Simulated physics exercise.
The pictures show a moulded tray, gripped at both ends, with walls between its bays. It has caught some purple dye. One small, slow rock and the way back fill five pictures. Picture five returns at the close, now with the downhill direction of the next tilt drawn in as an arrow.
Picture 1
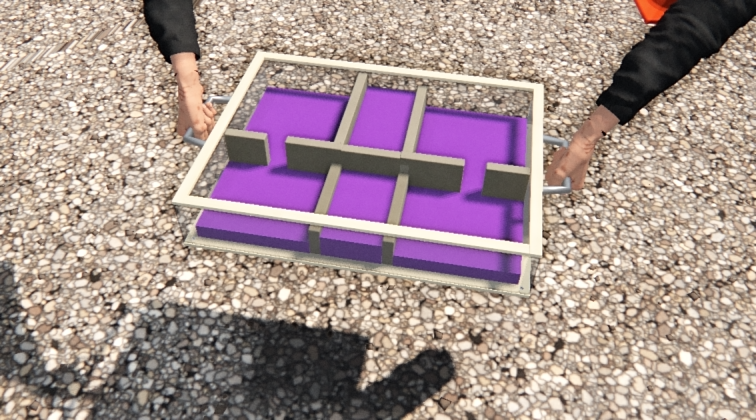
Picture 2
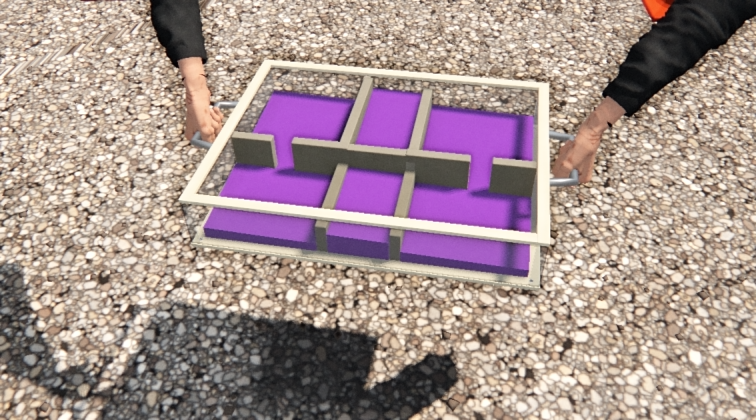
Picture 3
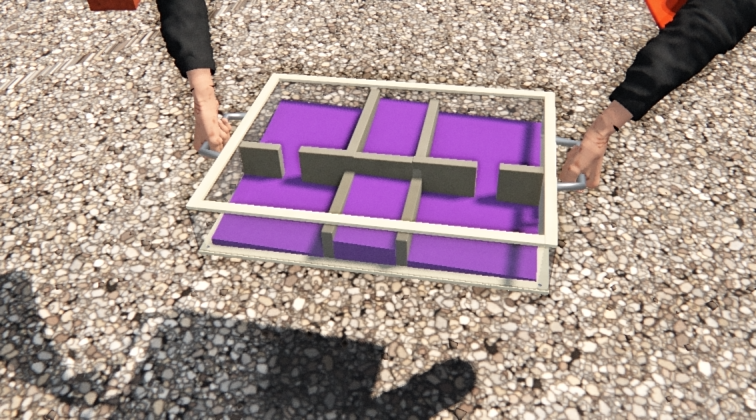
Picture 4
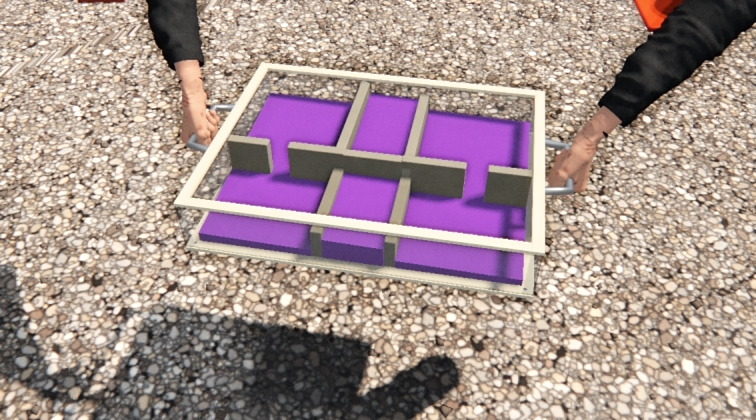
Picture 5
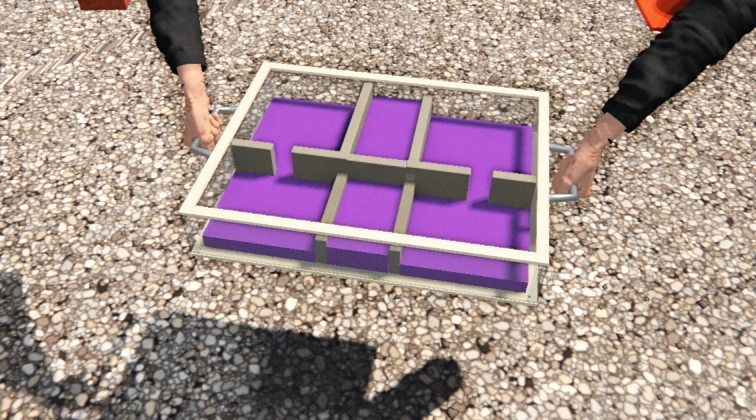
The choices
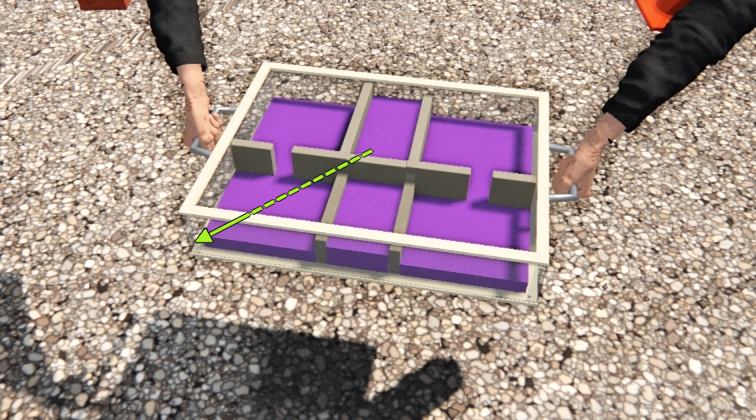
Purple dye lying in a walled, clear-sided tray as two hands grip its end handles, tilting it slightly and levelling it again.
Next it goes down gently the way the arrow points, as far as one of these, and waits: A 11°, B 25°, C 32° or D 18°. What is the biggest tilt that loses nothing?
I would pick angle A.
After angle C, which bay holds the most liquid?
It is the front left one.
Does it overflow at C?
Yes.
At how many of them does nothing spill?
One of them.
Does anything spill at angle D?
Yes, that goes wrong.
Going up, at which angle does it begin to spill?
It is D.
The tray is level; deepest in the back middle bay, at (383, 124), shallowest in the back right.
Tipped about 3° down to the back left; no wall is crossed.
Tipped about 5° down to the back left; no wall is crossed.
Tipped about 3° down to the back left; no wall is crossed.
The tray is level; deepest in the back middle bay, at (388, 133), shallowest in the back right.
The arrow ends at (200, 239).
Choosing A, nothing spills; the front left bay holds the most.
Choosing B, about 45 % goes over the rim.
Choosing C, about 66 % goes over the rim.
Choosing D, about 11 % goes over the rim.
